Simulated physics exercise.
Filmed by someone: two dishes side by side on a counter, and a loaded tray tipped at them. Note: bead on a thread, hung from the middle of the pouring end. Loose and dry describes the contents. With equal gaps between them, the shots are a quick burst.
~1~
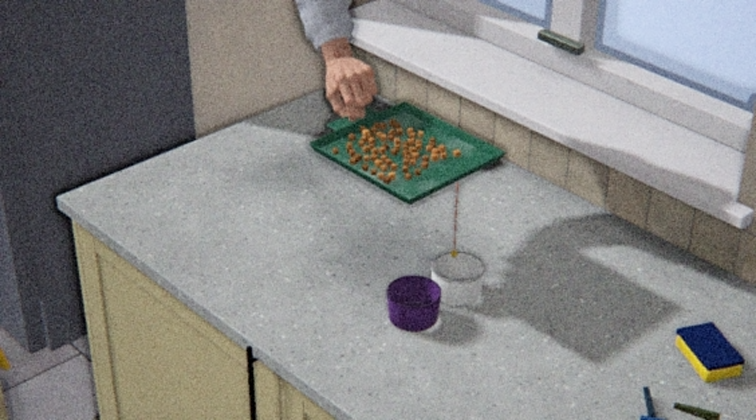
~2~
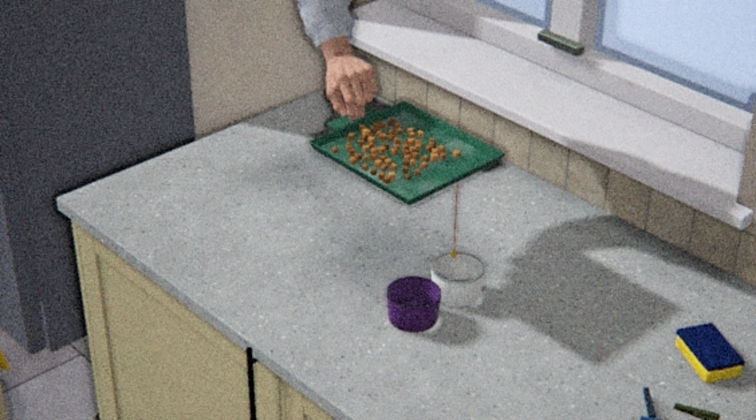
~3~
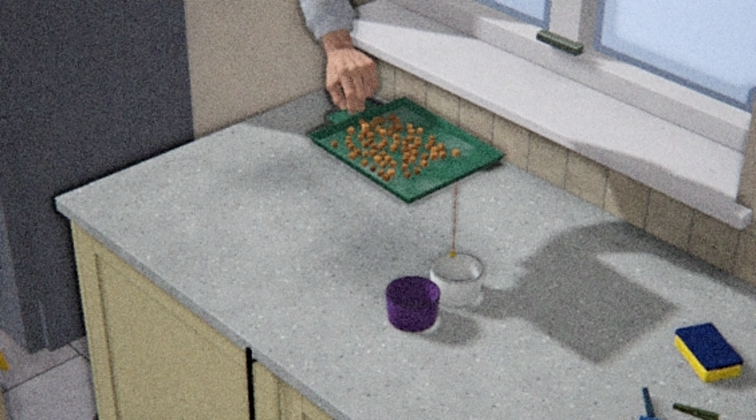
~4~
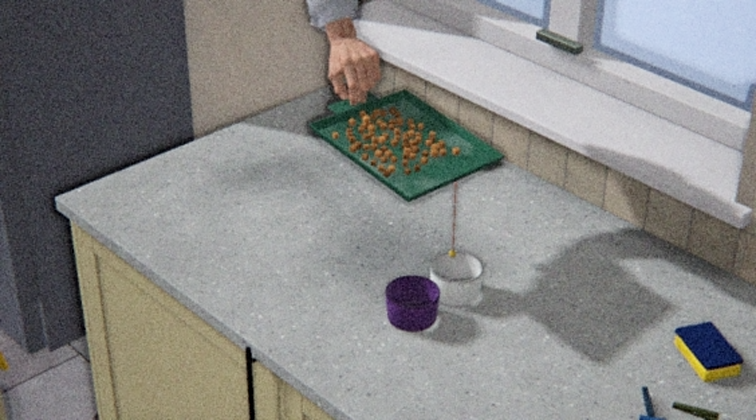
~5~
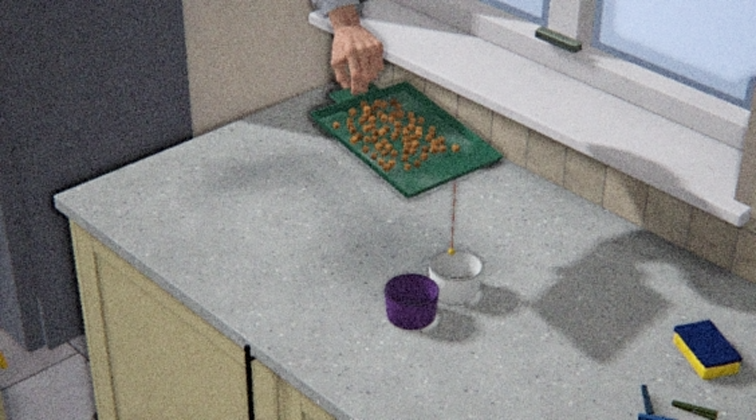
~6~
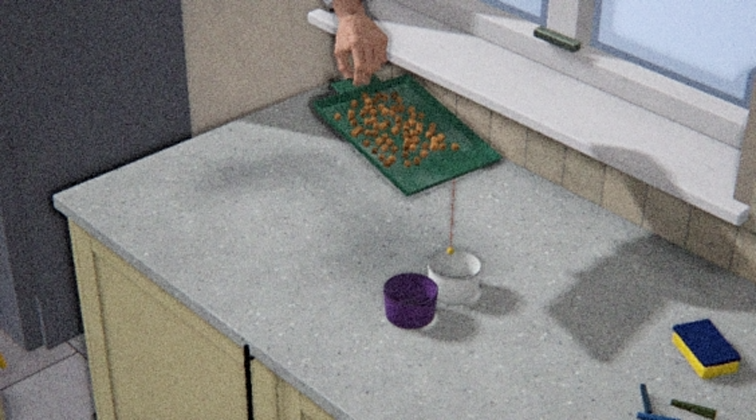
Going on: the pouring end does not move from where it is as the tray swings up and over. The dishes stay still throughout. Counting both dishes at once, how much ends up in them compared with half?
Between them they hold less than half.
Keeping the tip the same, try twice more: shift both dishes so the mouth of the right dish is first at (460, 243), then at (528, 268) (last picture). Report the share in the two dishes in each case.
Trial 1 around 0 percent, trial 2 around 10 percent.
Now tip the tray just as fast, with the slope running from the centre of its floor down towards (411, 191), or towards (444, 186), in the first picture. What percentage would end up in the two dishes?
The first try gives close to 70 per cent, the second close to 60 per cent.
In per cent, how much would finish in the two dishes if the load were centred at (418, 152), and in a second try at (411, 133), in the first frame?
It would be 10 in a hundred, and then 0 in a hundred.
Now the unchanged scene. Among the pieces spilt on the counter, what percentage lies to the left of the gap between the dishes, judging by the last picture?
Close to 0 %.
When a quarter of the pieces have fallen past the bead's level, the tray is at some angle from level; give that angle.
A tilt of roughly 65°.
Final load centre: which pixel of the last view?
Roughly pixel (512, 279).
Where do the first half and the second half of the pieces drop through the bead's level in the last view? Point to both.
First roughly (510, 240), then roughly (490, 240).
Soon, tray tipped steeply; about half on the tray; a stray few outside both; about half in the air.
A while on, tray tipped past a quarter turn; a stray few in the left dish; a small part in the right dish; most outside both; a small part in the air.
Towards the end, tray tipped past a quarter turn; a stray few in the left dish; a small part in the right dish; most outside both.
Finally, tray tipped past a quarter turn; a stray few in the left dish; a small part in the right dish; most outside both.
